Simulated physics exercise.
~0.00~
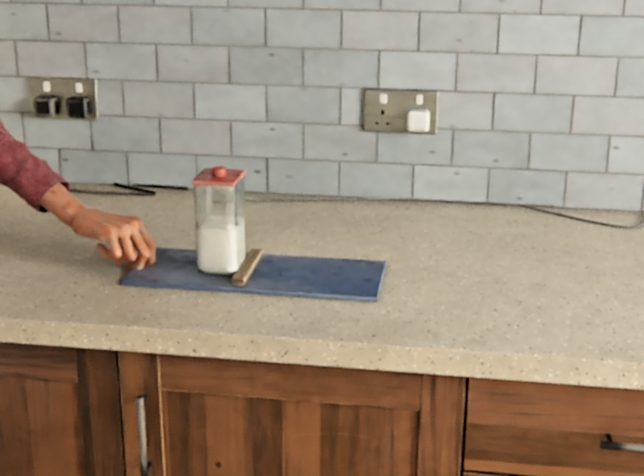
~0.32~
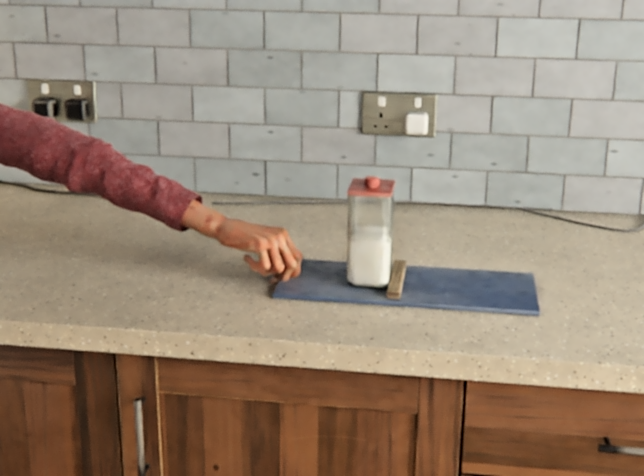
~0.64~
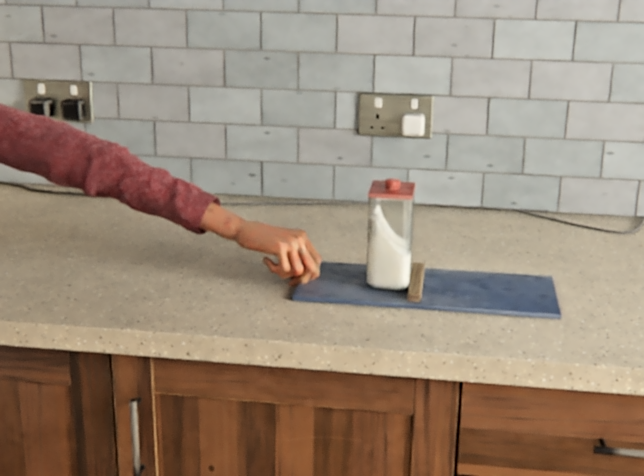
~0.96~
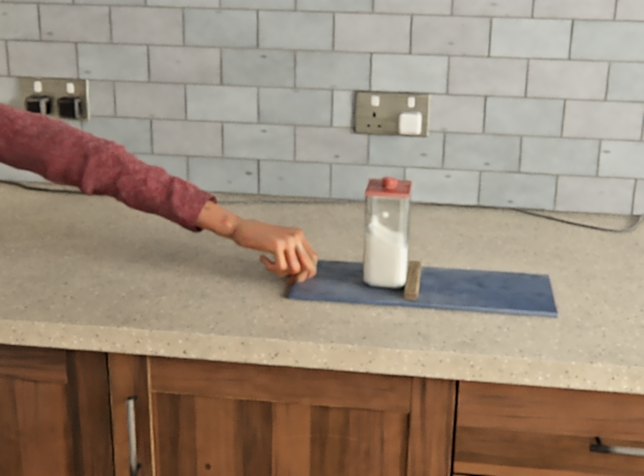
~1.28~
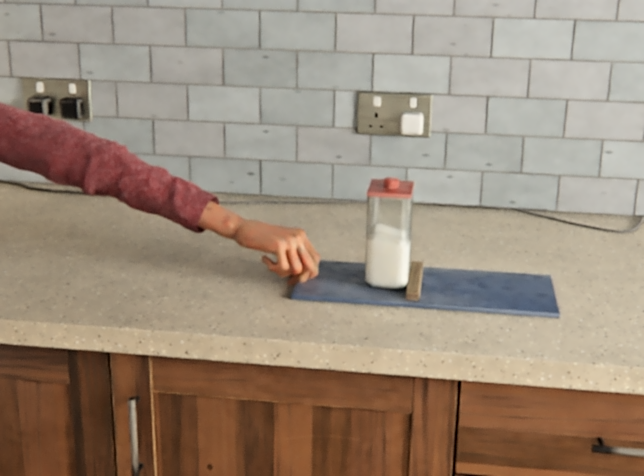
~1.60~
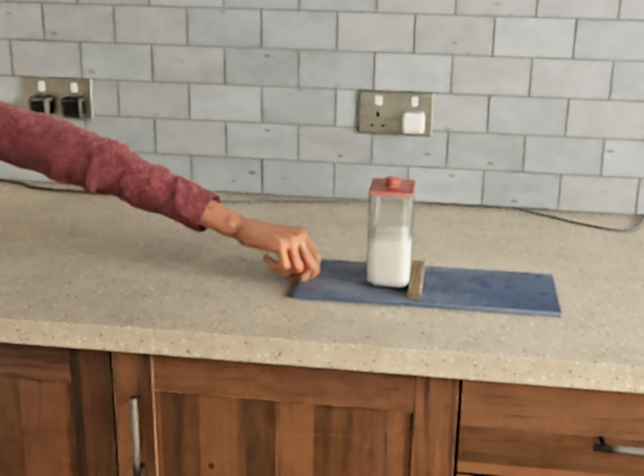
On a kitchen worktop, a hand slides a blue board rightward and stops, milk sloshing inside a square bottle that stays upright.
